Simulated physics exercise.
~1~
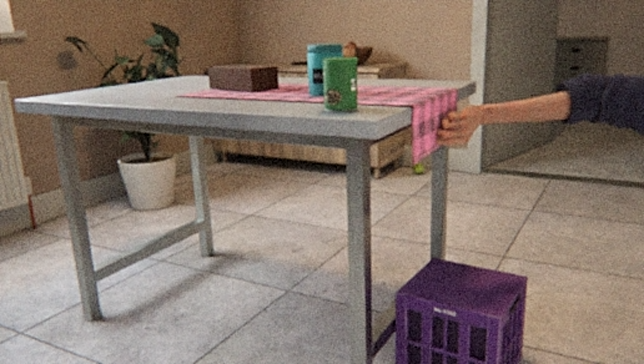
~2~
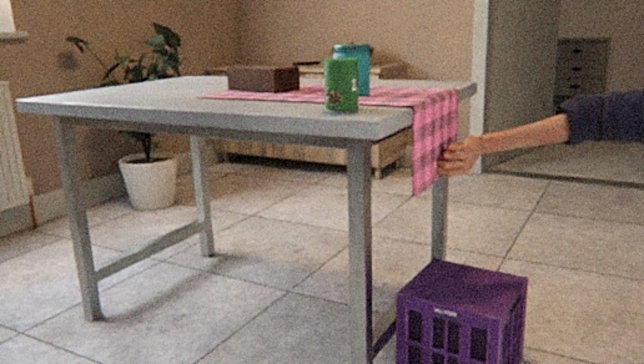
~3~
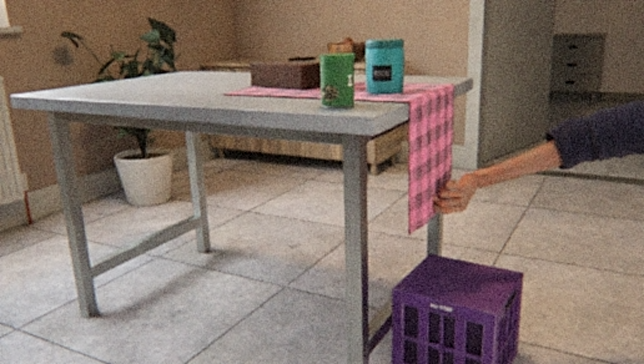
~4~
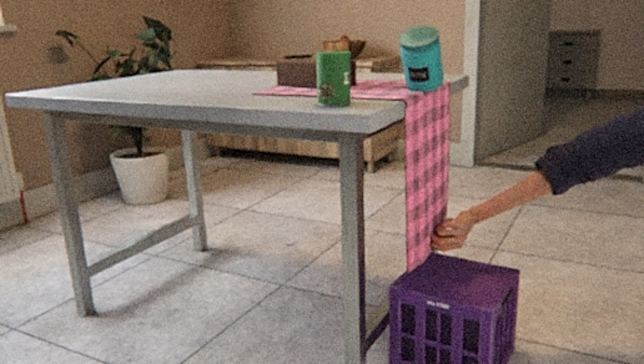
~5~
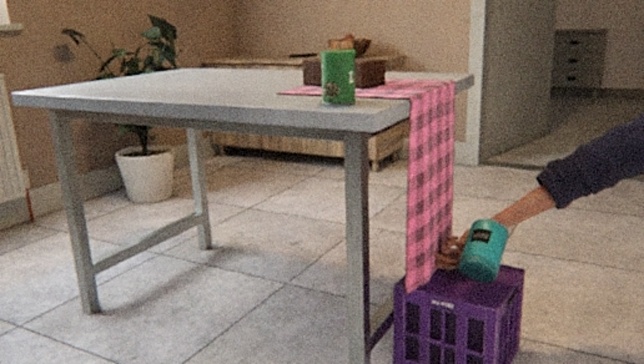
A hand pulls a pink checked cloth down until a turquoise jar tumbles off the table.
